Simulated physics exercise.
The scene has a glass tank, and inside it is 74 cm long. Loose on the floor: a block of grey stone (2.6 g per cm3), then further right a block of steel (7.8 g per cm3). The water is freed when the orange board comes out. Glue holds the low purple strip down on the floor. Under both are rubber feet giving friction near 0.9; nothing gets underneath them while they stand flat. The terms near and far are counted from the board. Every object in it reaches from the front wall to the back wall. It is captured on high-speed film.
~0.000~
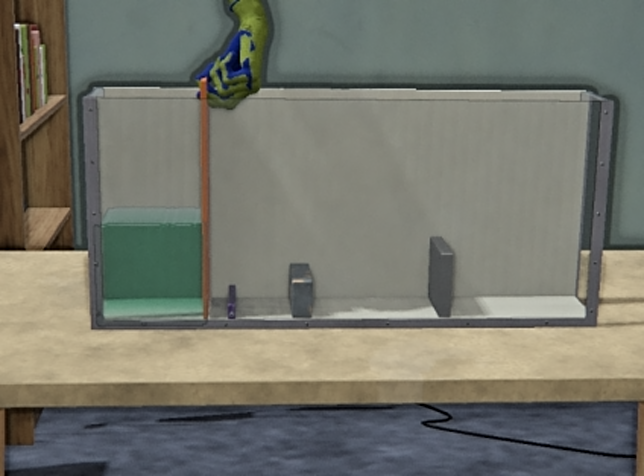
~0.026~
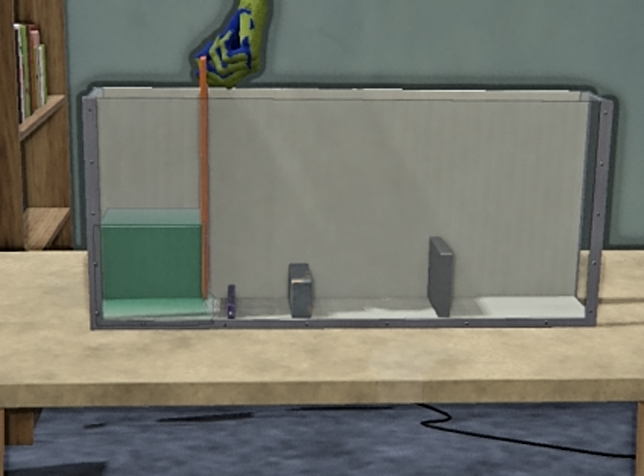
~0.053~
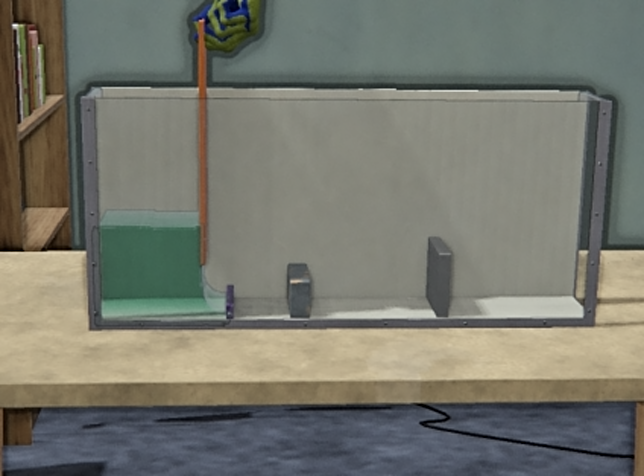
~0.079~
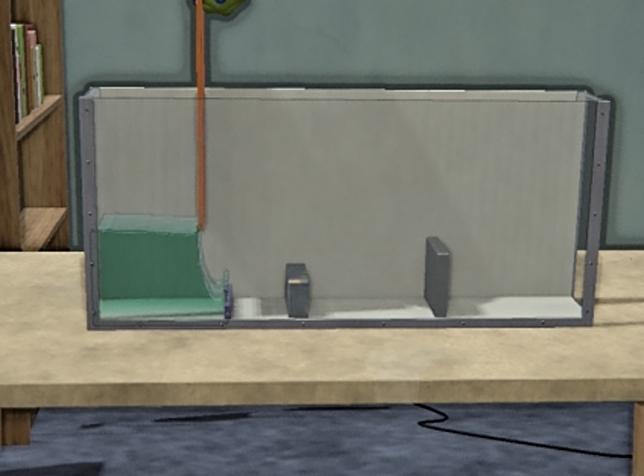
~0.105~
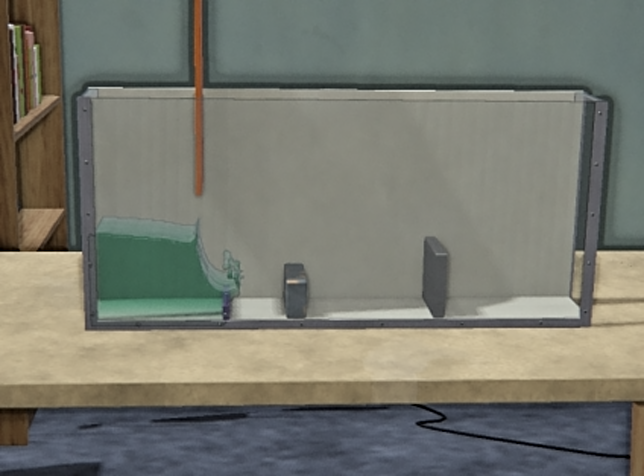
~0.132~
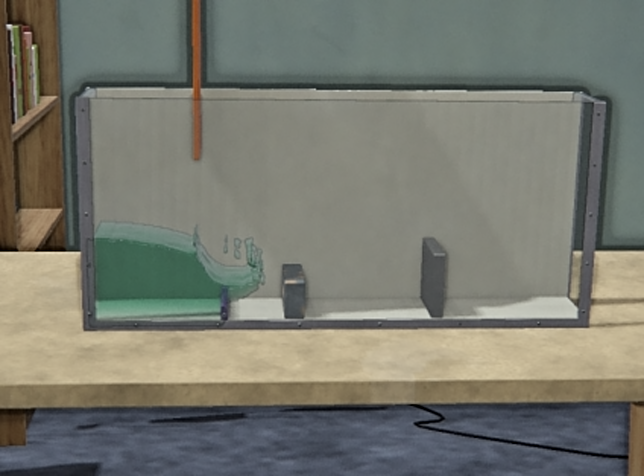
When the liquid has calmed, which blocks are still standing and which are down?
The near block is down, the far block is still standing.
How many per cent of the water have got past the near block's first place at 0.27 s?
I'd put it at about 8 percent.
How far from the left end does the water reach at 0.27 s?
Front distance: Approx. 46 cm.
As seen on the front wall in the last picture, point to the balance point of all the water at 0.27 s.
The balance point lies roughly at pixel (192, 293).
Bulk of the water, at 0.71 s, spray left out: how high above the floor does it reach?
About 7.0 cm.
Then, 0.27 s in, the front has run 46 cm from the left wall, the near block leans 40° and the far block is upright.
Then, 0.44 s in, the near block lies flat and the far block is upright.
Then, 0.71 s in, the near block lies flat and the far block is upright.
Finally, the near block lies flat and the far block is upright; 0 per cent of the water is past where the far block first stood.
